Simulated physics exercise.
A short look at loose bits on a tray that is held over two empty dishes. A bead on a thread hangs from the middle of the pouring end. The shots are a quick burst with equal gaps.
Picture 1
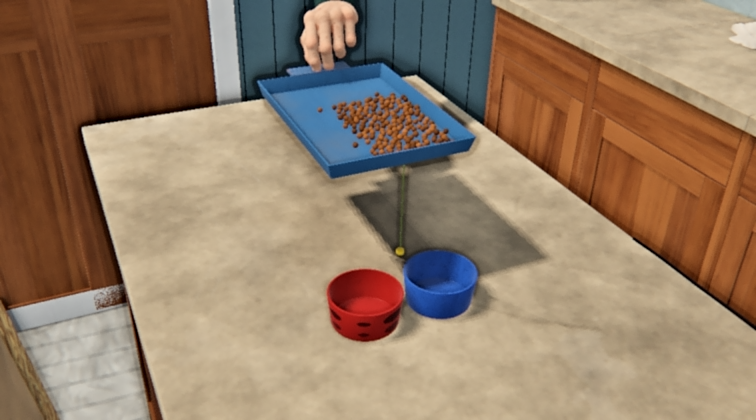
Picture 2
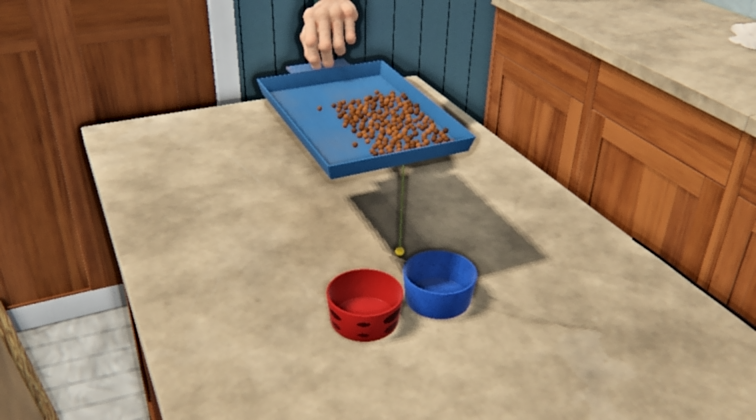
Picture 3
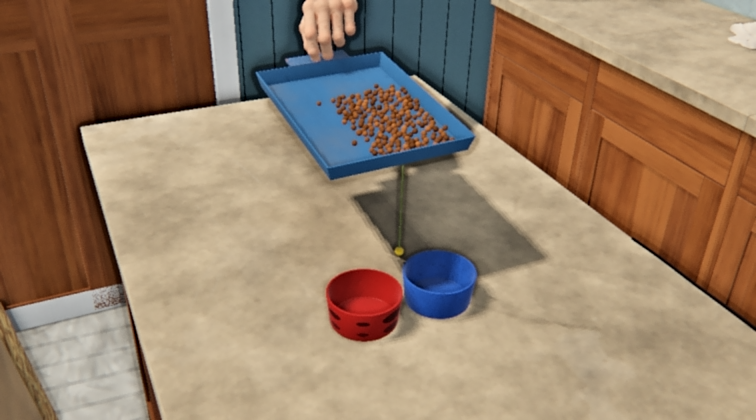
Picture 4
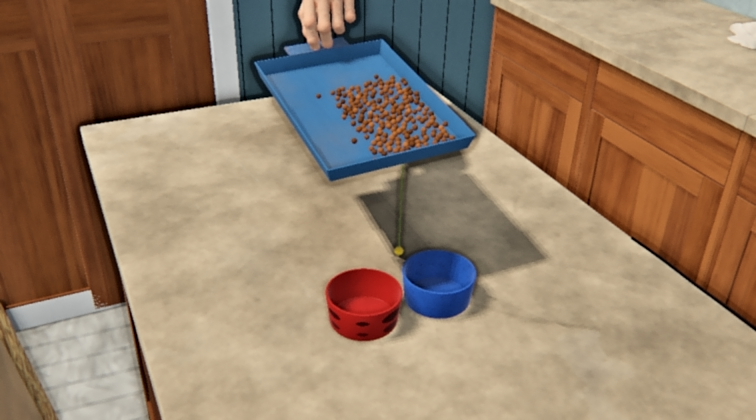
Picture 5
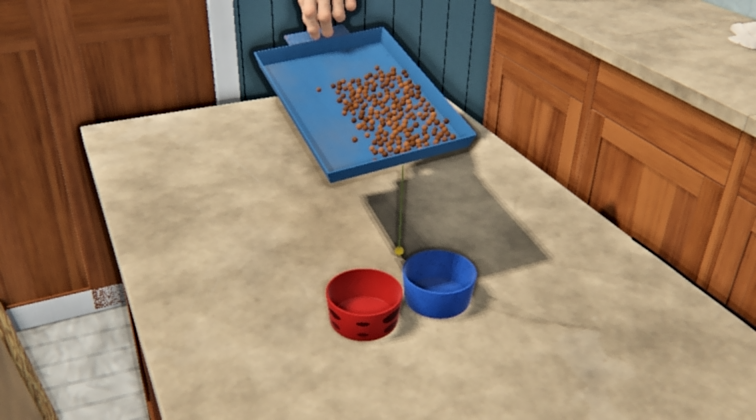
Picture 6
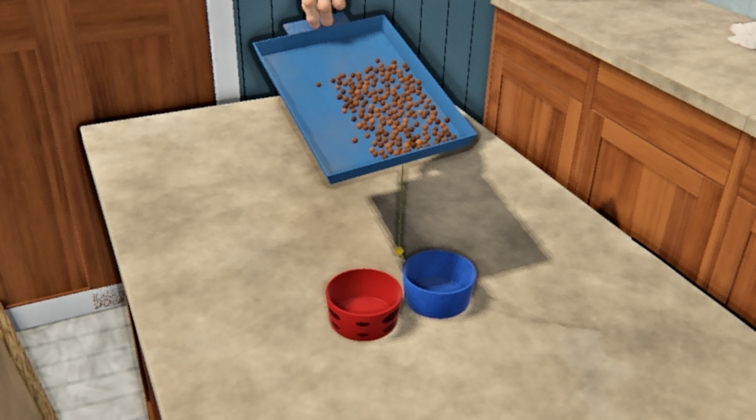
On a kitchen counter, a red dish and a blue dish sit empty beneath a blue tray of small brown cereal balls, with a bead hanging from its near edge. A hand slowly raises the far end, tilting the tray more steeply toward its near left corner, and some balls begin to shift.
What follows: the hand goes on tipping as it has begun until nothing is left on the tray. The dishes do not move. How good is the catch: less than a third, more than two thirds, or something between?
The two hold over two thirds of the load.
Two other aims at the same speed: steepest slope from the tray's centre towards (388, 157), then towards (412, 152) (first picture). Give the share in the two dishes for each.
First some 80, then 60 per cent.
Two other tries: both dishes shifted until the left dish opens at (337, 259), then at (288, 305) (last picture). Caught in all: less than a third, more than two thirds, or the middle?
In turn: Less than a third; more than two thirds.
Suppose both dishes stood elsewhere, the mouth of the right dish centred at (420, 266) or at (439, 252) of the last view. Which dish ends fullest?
The first try: Left. The second: The left-hand dish.
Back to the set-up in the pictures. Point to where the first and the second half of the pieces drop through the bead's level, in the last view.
The first part at (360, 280); the rest at (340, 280).
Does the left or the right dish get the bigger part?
The winner is left.
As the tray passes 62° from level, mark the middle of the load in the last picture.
At about (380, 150).
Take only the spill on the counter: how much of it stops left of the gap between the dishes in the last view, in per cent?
Close to 80 per cent.
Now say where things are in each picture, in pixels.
In the first picture, corners of the pouring end at (332, 163) and (470, 136), level; middle of the load at (387, 123), cereal balls; left dish at (381, 326); right dish at (457, 304); bead on its thread at (400, 251).
In the second picture, corners of the pouring end at (331, 163) and (470, 136), level; middle of the load at (387, 122).
In the third picture, corners of the pouring end at (331, 164) and (469, 135), tipped barely, lowest at the left corner; middle of the load at (386, 119).
In the fourth picture, corners of the pouring end at (330, 166) and (469, 133), tipped a little, lowest at the left corner; middle of the load at (386, 114).
In the fifth picture, corners of the pouring end at (331, 169) and (470, 133), tipped a little, lowest at the left corner; middle of the load at (387, 109).
In the sixth picture, corners of the pouring end at (331, 171) and (470, 132), tipped clearly, lowest at the left corner; middle of the load at (395, 111), about half on the move; left dish at (380, 325); right dish at (456, 303).
Soon, tray tipped steeply; nearly all on the tray; a stray few in the left dish; a stray few in the air.
A while on, tray tipped past a quarter turn; a small part on the tray; about two thirds in the left dish; a stray few in the right dish; a small part outside both; about a quarter in the air.
Towards the end, tray tipped past a quarter turn; most in the left dish; a stray few in the right dish; about a quarter outside both.
Finally, tray tipped past a quarter turn; most in the left dish; a stray few in the right dish; about a quarter outside both.
